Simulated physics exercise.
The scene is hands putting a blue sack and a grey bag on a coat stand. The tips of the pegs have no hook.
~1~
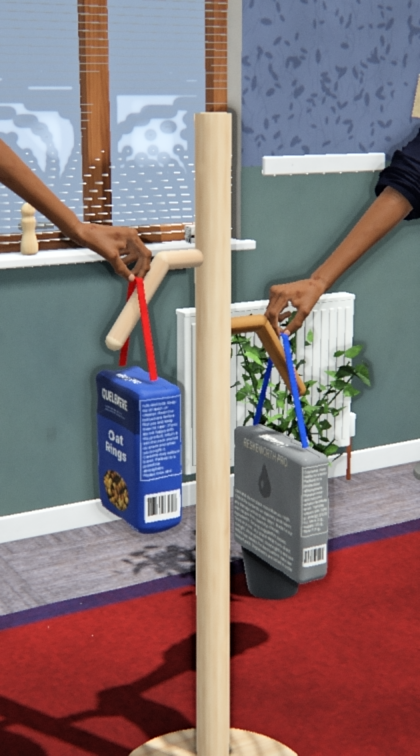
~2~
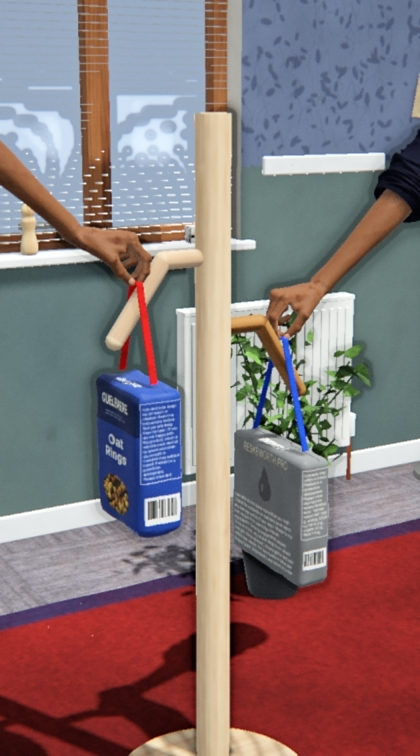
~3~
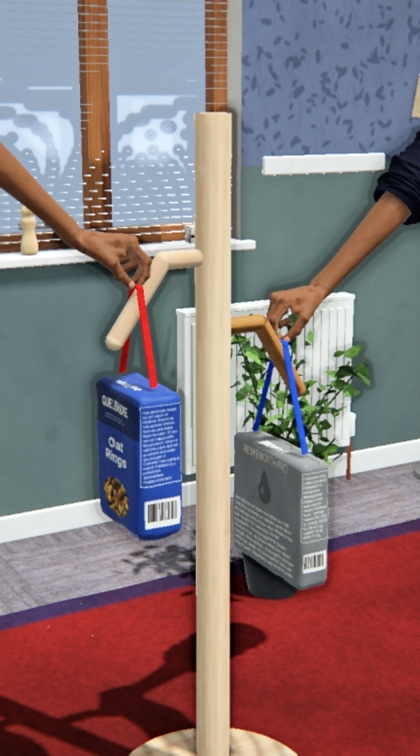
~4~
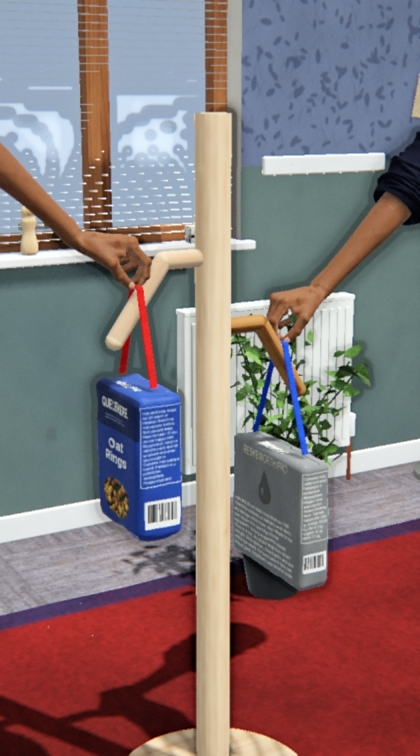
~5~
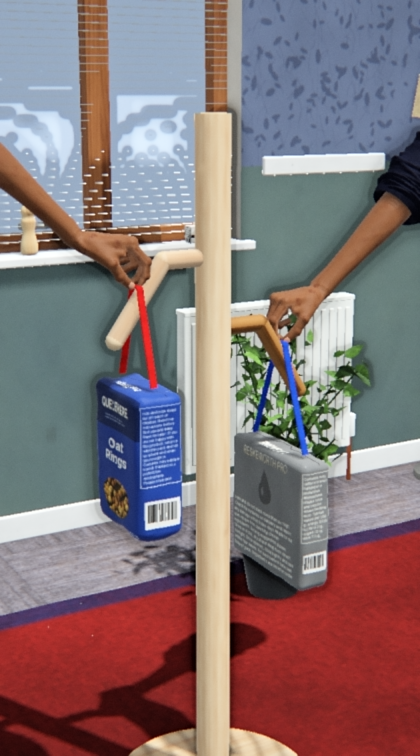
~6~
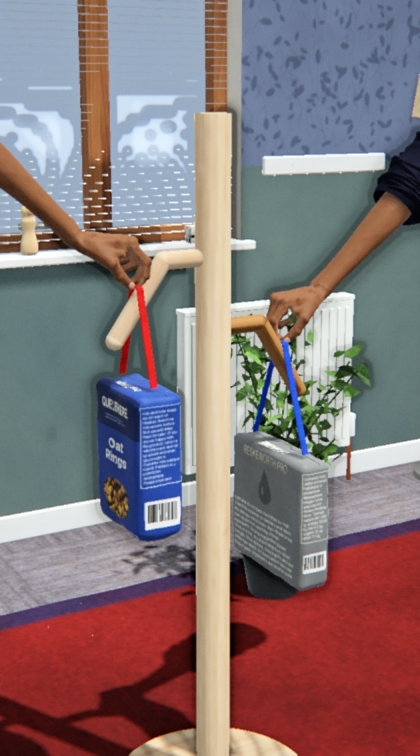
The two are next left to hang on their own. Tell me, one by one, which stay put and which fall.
Result: The blue sack drops off, the grey bag drops off.
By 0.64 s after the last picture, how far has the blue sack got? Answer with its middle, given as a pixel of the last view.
Near (210, 747) at that point.
Then, 0.36 s after the last picture, blue sack falling near (143, 676); grey bag on the floor near (276, 708).
Then, 0.64 s after the last picture, blue sack on the floor near (210, 747); grey bag on the floor.
At rest, blue sack on the floor near (195, 742); grey bag on the floor. The blue sack drops to the floor and the grey bag comes down.
